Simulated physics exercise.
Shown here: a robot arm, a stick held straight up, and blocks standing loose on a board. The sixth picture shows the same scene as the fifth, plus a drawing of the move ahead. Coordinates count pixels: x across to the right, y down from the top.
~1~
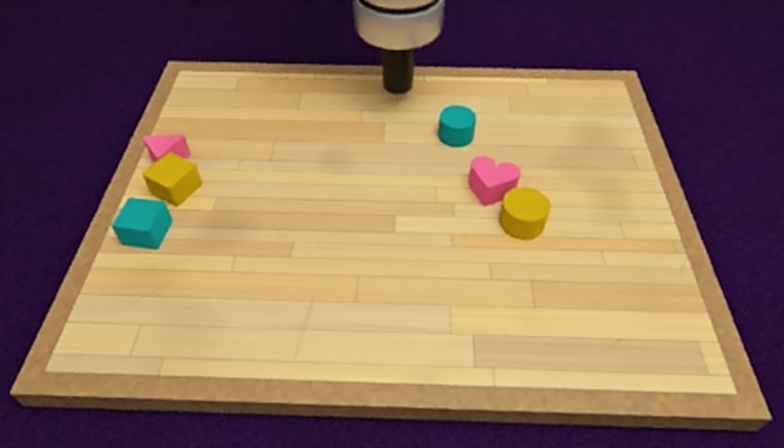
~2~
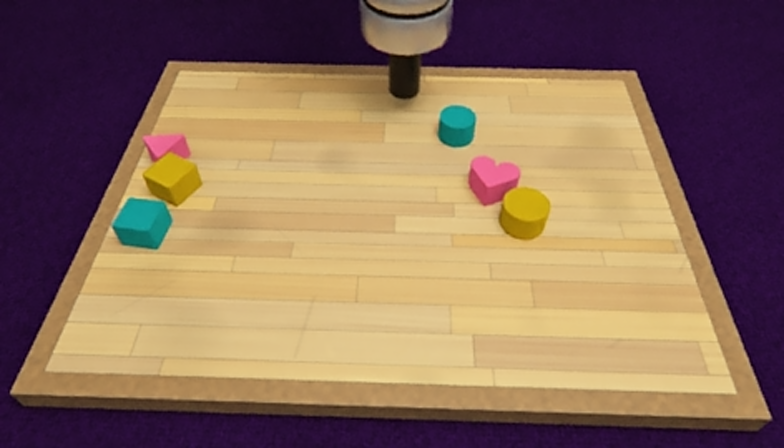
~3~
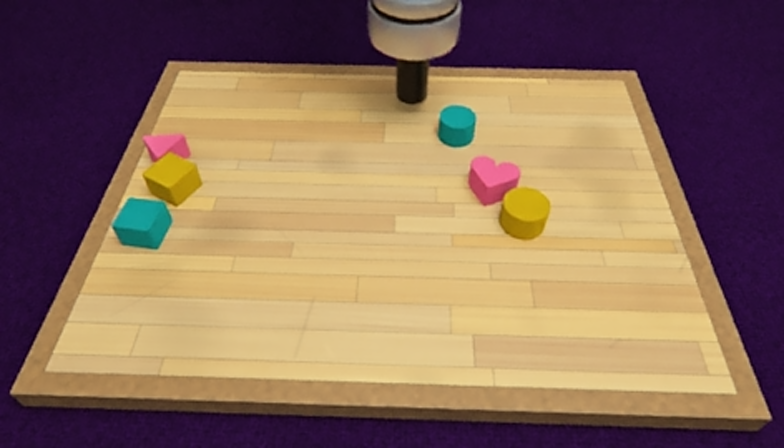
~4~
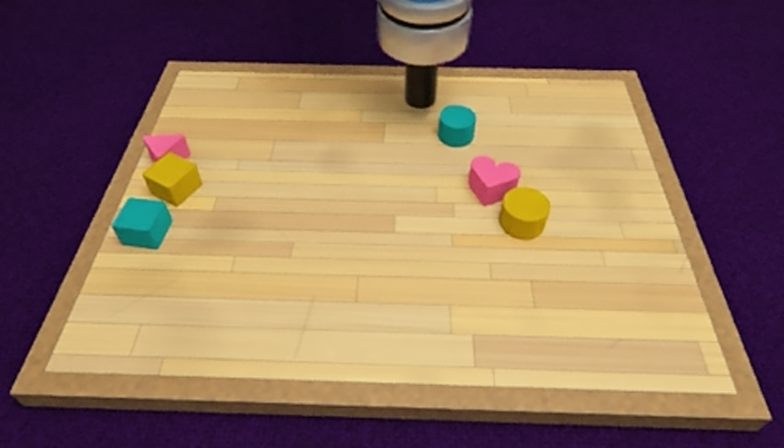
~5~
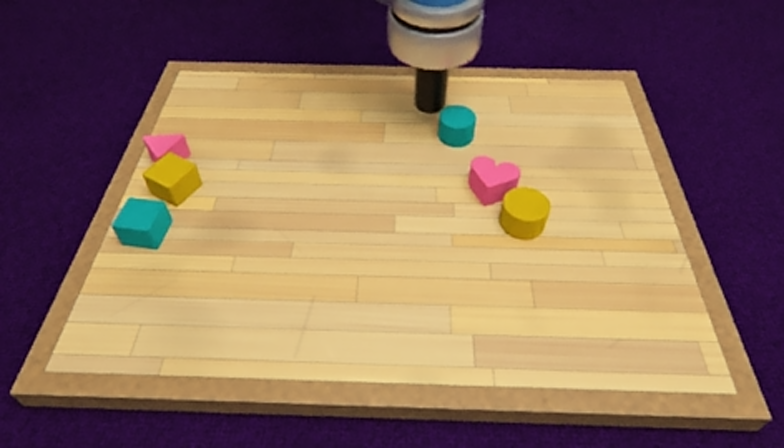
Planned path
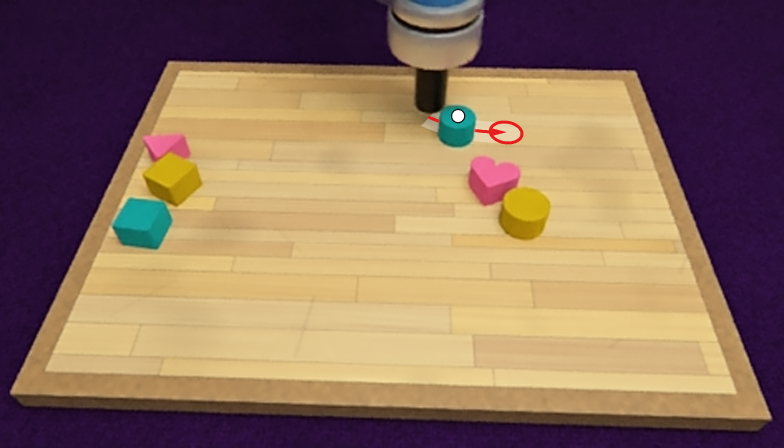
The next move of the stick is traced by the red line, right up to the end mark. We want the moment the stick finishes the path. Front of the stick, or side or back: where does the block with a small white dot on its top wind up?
My guess is it ends up beside or behind the stick.
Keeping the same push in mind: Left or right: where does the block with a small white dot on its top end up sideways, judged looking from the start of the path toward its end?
Answer: Right.
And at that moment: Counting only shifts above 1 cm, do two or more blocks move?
My answer is no.
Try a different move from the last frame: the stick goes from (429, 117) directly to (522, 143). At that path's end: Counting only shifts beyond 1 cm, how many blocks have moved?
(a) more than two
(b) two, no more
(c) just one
c: Just one.
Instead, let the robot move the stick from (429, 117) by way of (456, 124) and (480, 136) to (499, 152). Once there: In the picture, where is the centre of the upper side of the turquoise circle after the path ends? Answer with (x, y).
My best guess is (497, 156).
The line goes from (429, 117) over (453, 126) and (479, 131) to (506, 132); the dot is on the turquoise circle.
The first path, step by step. Halfway along, stick at (468, 116); turquoise circle at (484, 131).
At the end, stick at (509, 119); turquoise circle at (493, 135); pink heart-shaped block unmoved.
